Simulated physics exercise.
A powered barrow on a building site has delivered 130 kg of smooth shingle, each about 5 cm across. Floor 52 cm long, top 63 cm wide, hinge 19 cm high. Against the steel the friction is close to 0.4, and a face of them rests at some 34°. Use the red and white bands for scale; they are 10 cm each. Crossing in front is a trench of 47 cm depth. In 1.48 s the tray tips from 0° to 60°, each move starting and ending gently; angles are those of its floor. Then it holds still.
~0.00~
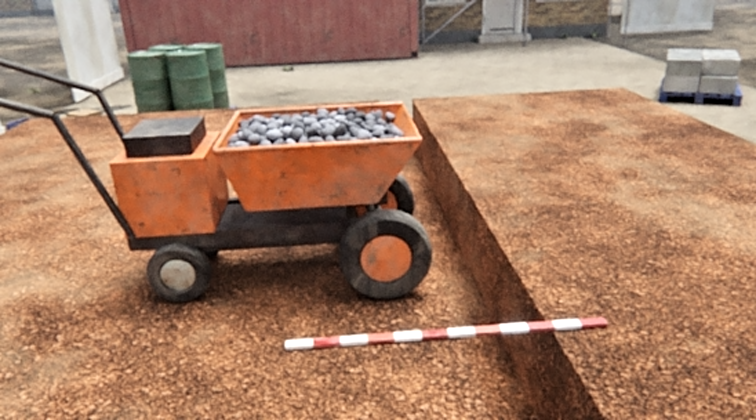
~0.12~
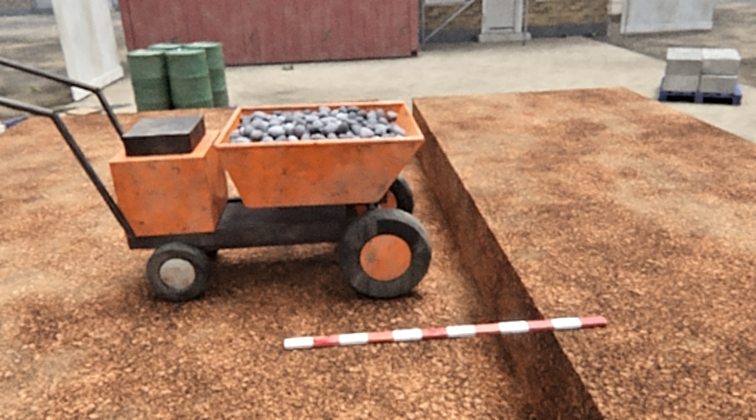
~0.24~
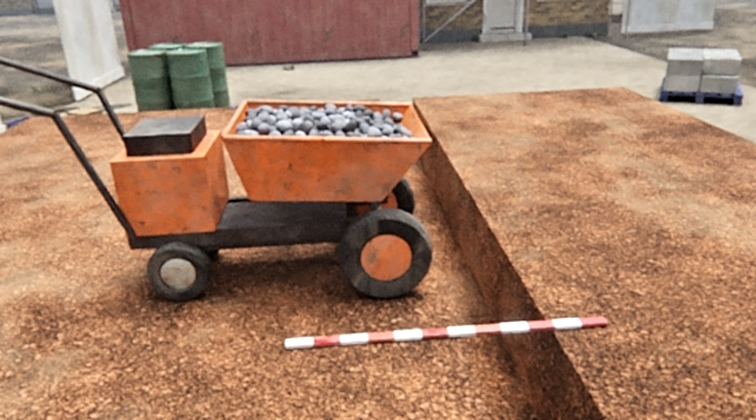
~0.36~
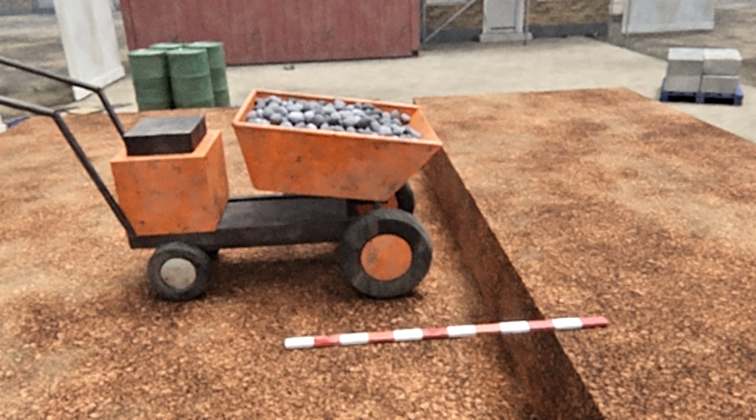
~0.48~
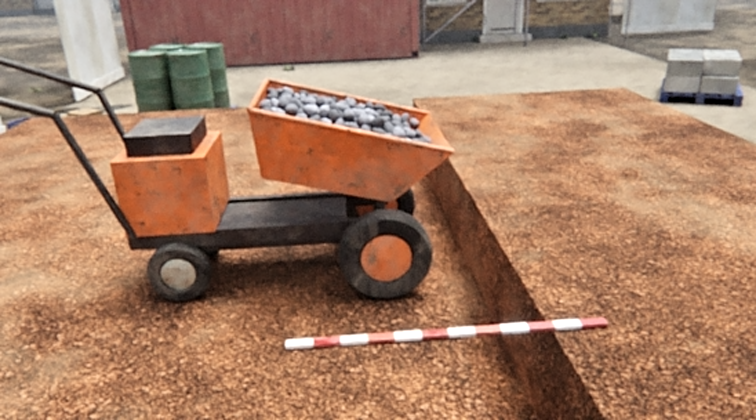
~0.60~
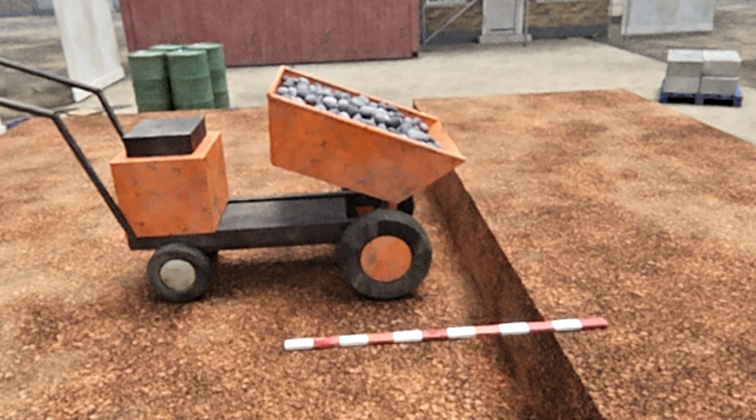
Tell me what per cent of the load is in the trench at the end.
Some 32 per cent.
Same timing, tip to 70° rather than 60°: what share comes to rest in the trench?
With that change, near 35 per cent.
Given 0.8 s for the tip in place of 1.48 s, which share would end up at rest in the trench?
Roughly 25% would finish there.
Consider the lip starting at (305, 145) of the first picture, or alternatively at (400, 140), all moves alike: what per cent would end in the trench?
Roughly 60 in a hundred from the first, 50 in a hundred from the second.
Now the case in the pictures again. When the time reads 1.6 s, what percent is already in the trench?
Around 5 per cent of it.
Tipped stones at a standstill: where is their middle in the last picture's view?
Their middle ends up near (530, 252).
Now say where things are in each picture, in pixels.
The tray is at 0°, its lip at (421, 140); the top of the load is at (306, 123), in the first picture.
Lip at (423, 139), floor tilted 1°, highest stones at (291, 123); the stones move at 0.1 m/s on average, in the second picture.
Lip at (431, 142), floor tilted 4°, highest stones at (283, 116); the stones move at 0.3 m/s on average, in the third picture.
The tray is at 9°, its lip at (441, 145); the top of the load is at (281, 108); the stones move at 0.4 m/s on average, in the fourth picture.
The tray is at 15°, its lip at (453, 152); the top of the load is at (279, 97); the stones move at 0.4 m/s on average, in the fifth picture.
Lip at (465, 160), floor tilted 22°, highest stones at (294, 86); the stones move at 0.5 m/s on average, in the sixth picture.
After 1.1 s the floor is at 51°; 100 % in the tray; the foremost stones are at (501, 188).
After 1.6 s the floor is at 60°; 71 % in the tray, 4 % in the trench, 25 % past the trench; the foremost stones are at (584, 245).
After 1.9 s the floor is at 60°; 48 % in the tray, 7 % in the trench, 45 % past the trench; the foremost stones are at (648, 234).
After 3.9 s the floor is at 60°; 19 % in the tray, 32 % in the trench, 48 % past the trench; the foremost stones are at (695, 232).
